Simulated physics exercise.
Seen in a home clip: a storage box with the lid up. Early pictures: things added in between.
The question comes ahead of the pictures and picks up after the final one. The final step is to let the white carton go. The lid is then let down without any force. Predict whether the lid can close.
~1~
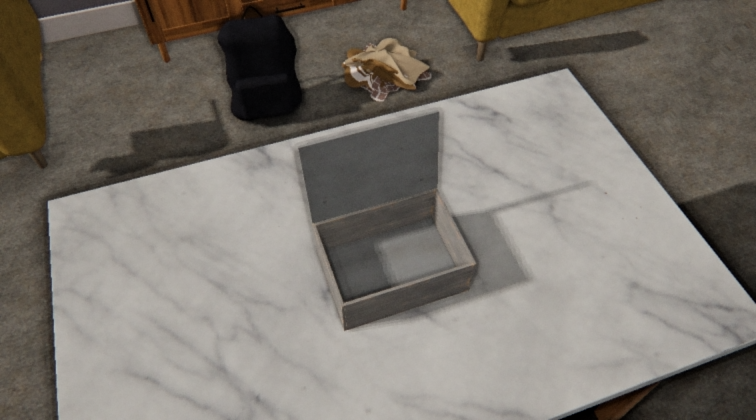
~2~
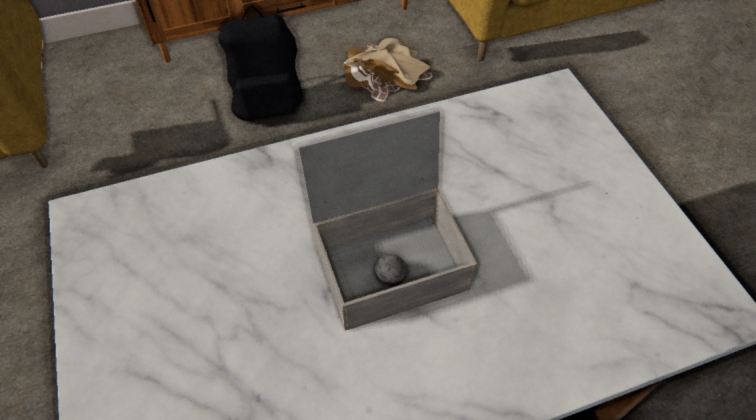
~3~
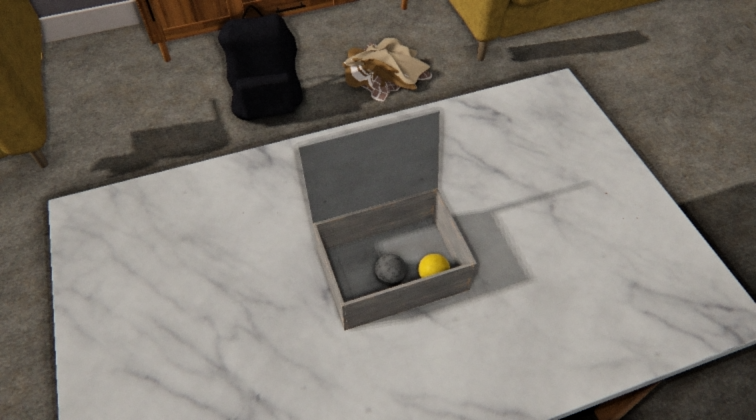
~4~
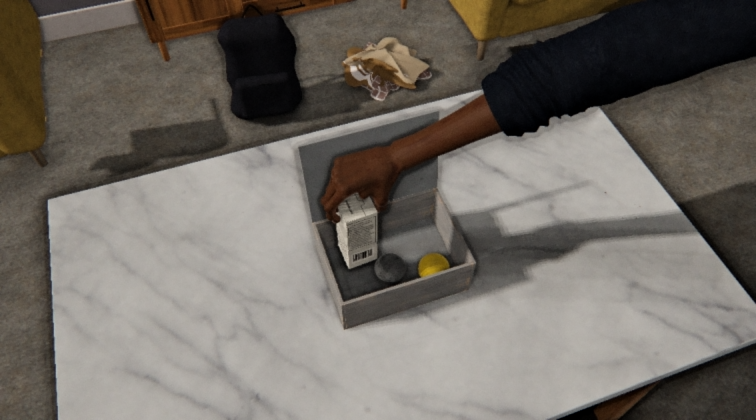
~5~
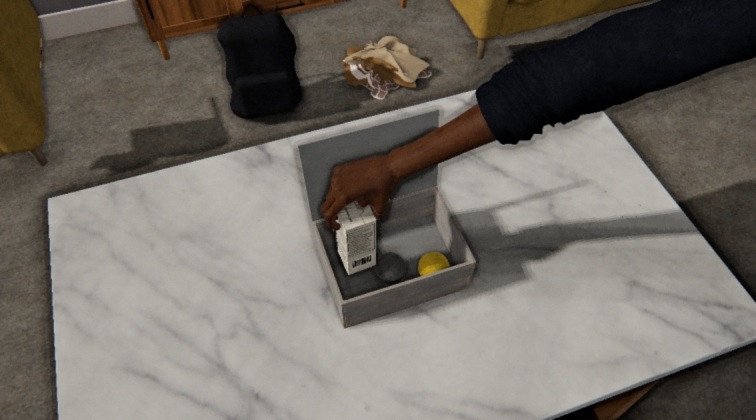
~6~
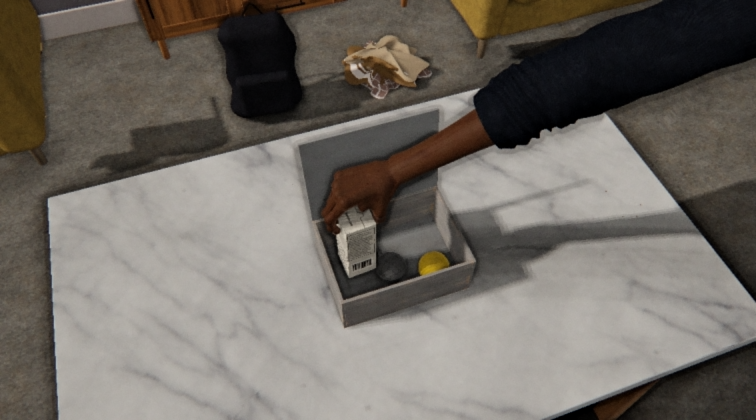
Prediction: The lid cannot close.
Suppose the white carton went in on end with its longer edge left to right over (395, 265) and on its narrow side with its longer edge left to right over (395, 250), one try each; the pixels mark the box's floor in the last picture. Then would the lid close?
Case one: Lid goes down; case two: Lid goes down.
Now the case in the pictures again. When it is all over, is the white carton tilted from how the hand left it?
After all that, it keeps its set angle.
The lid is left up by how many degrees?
Around 40 degrees.
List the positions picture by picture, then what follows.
The last thing is not in view yet, in the first frame.
The last thing is not in view yet; grey ball (391, 271), in the second frame.
The last thing is not in view yet; grey ball (391, 270), in the third frame.
On its way; white carton (357, 230); grey ball (390, 270), in the fourth frame.
On its way; white carton (356, 237); grey ball (390, 269), in the fifth frame.
Put in, still held; white carton (356, 240); grey ball (390, 268), in the sixth frame.
Then, 0.40 s on from there, white carton shifted about its own width near (357, 259).
Then, 1.30 s on from there, lid 78° above the rim; white carton shifted about its own width near (357, 259).
Then, 1.70 s on from there, lid 50° above the rim; white carton shifted about its own width near (357, 259).
In the end, lid 39° above the rim; moved from the start, white carton; the other 2 unmoved. At the end, from the last picture's camera, white carton near (357, 259).
